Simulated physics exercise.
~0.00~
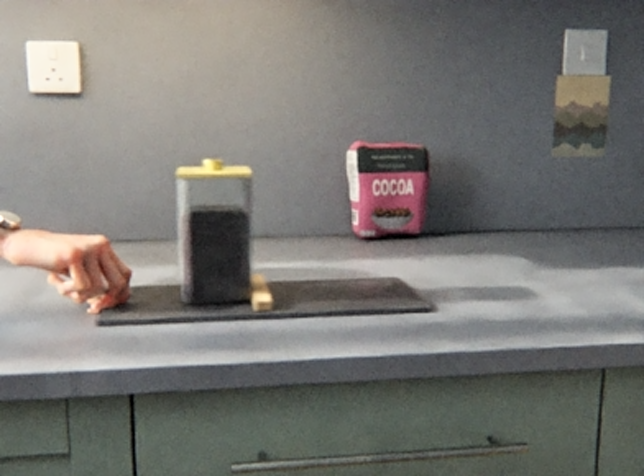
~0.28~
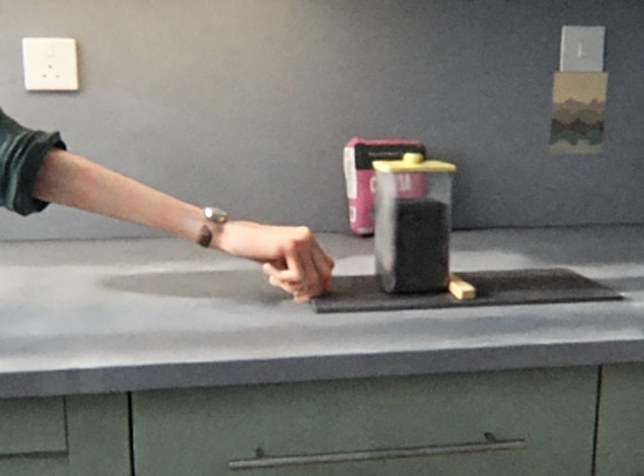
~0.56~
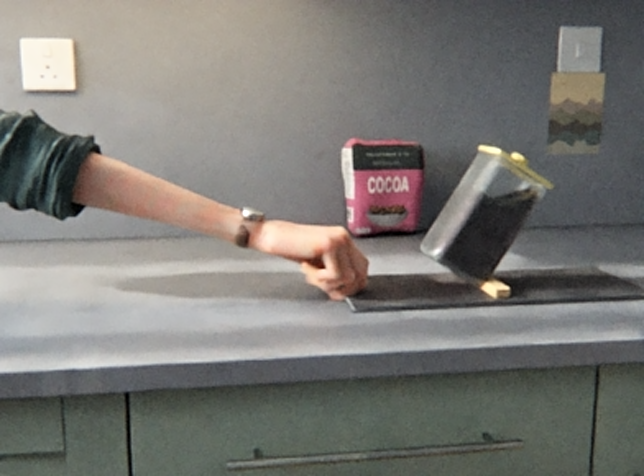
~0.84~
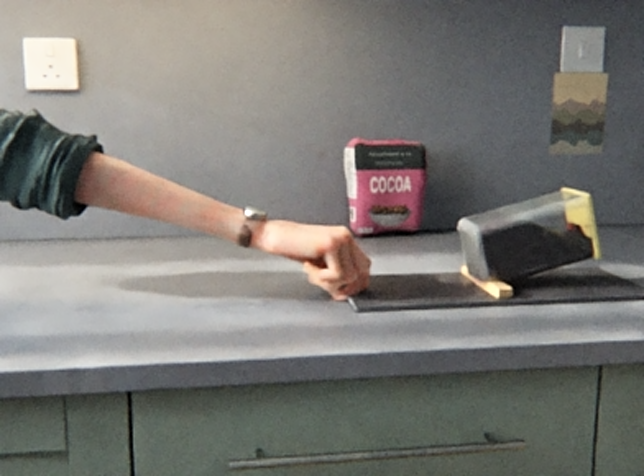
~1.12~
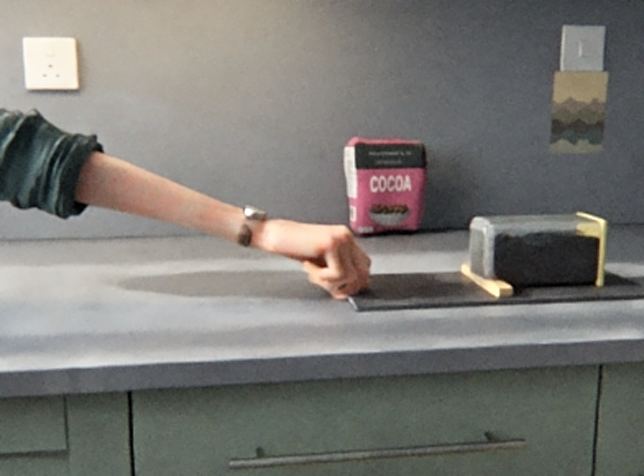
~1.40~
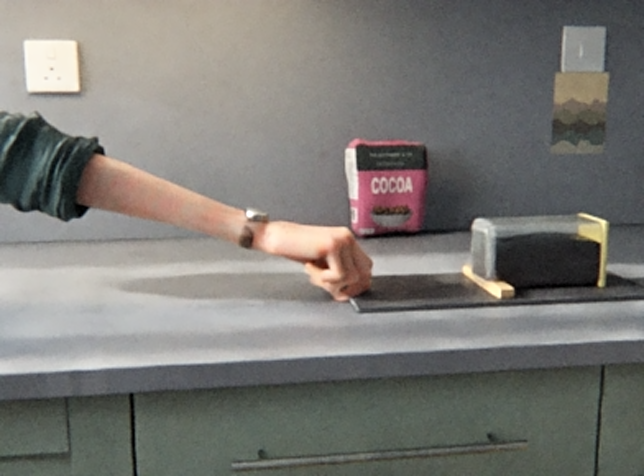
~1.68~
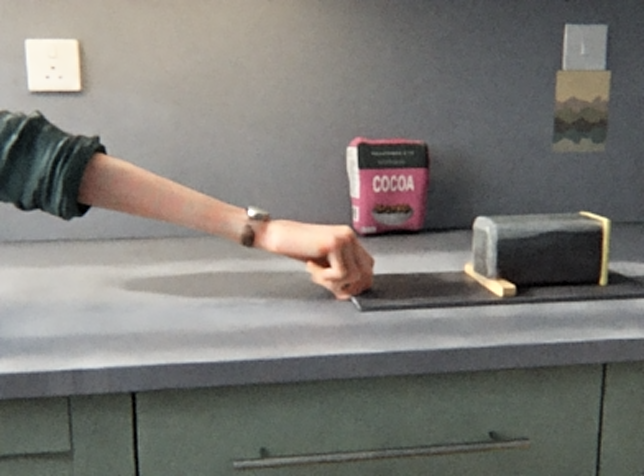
A yellow-lidded clear container slides right on a hand-pushed board, tips over a strip, and ends on its side.
